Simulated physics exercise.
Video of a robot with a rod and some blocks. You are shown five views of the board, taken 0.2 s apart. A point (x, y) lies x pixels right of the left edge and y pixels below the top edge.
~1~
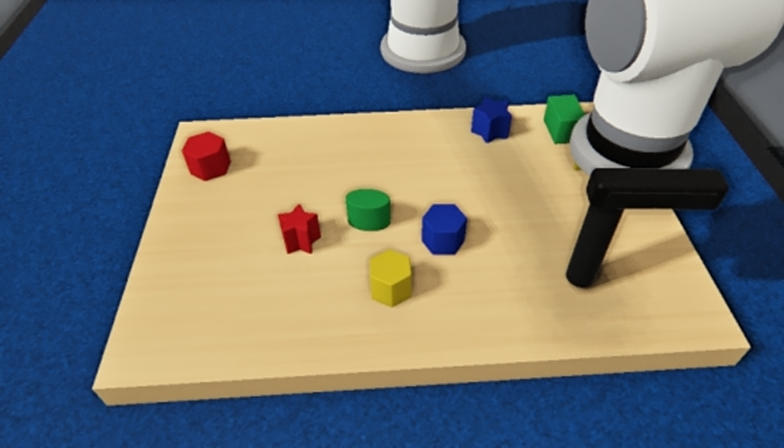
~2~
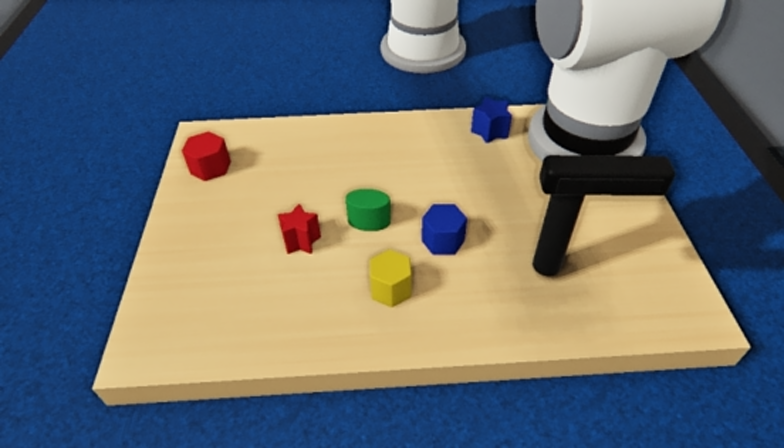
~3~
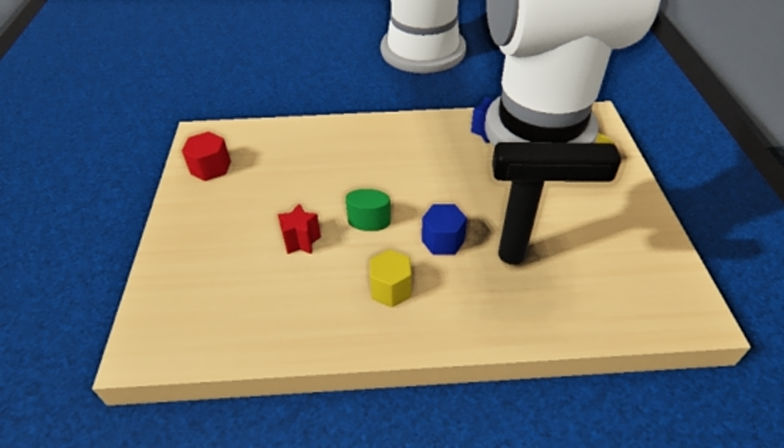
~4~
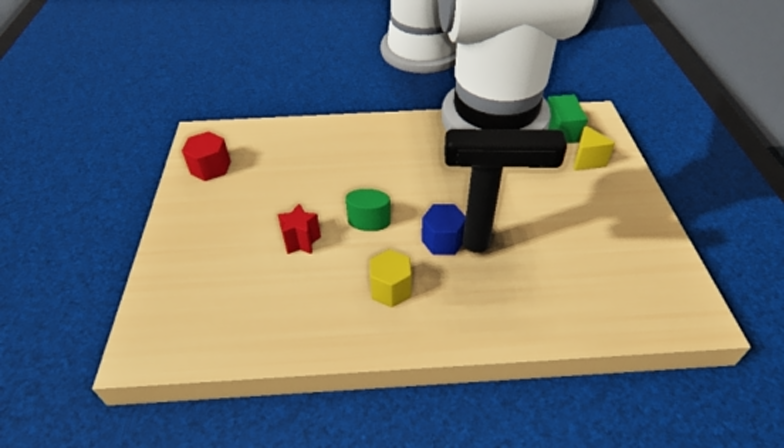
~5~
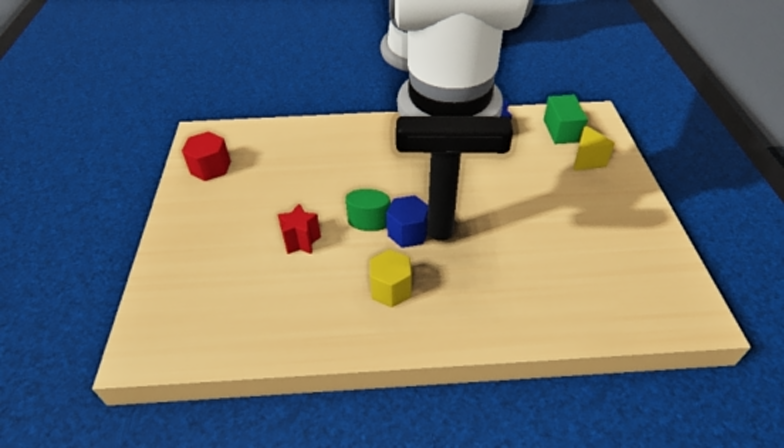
In this clip, a robot arm holding a black rod moves left across a wooden board of colored blocks, reaches the blue six-sided block, and pushes it a short way left toward the green block, while the other blocks stay still.
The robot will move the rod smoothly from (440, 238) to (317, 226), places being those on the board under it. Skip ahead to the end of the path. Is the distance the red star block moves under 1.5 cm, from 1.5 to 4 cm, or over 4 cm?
Moves under 1.5 cm.
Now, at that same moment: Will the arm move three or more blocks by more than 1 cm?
No, I don't think so.
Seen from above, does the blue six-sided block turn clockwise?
Yes, that is how it ends up.
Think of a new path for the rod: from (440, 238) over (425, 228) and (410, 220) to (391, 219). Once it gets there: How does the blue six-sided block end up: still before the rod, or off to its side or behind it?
My answer is that the blue six-sided block is still ahead.
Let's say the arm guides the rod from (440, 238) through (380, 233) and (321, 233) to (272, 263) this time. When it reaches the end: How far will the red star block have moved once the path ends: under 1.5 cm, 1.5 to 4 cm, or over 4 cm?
Band: Over 4 cm.
On the path given first. One third of the way, rod (397, 228); green elliptical block (333, 188), turned 15° anticlockwise; blue six-sided block (367, 199), turned 25° clockwise.
Two thirds of the way, rod (355, 224); green elliptical block (302, 176); blue six-sided block (329, 192), turned 40° clockwise.
At the end, rod (315, 219); red star block still; green elliptical block (284, 161); blue six-sided block (297, 182), turned 70° clockwise.
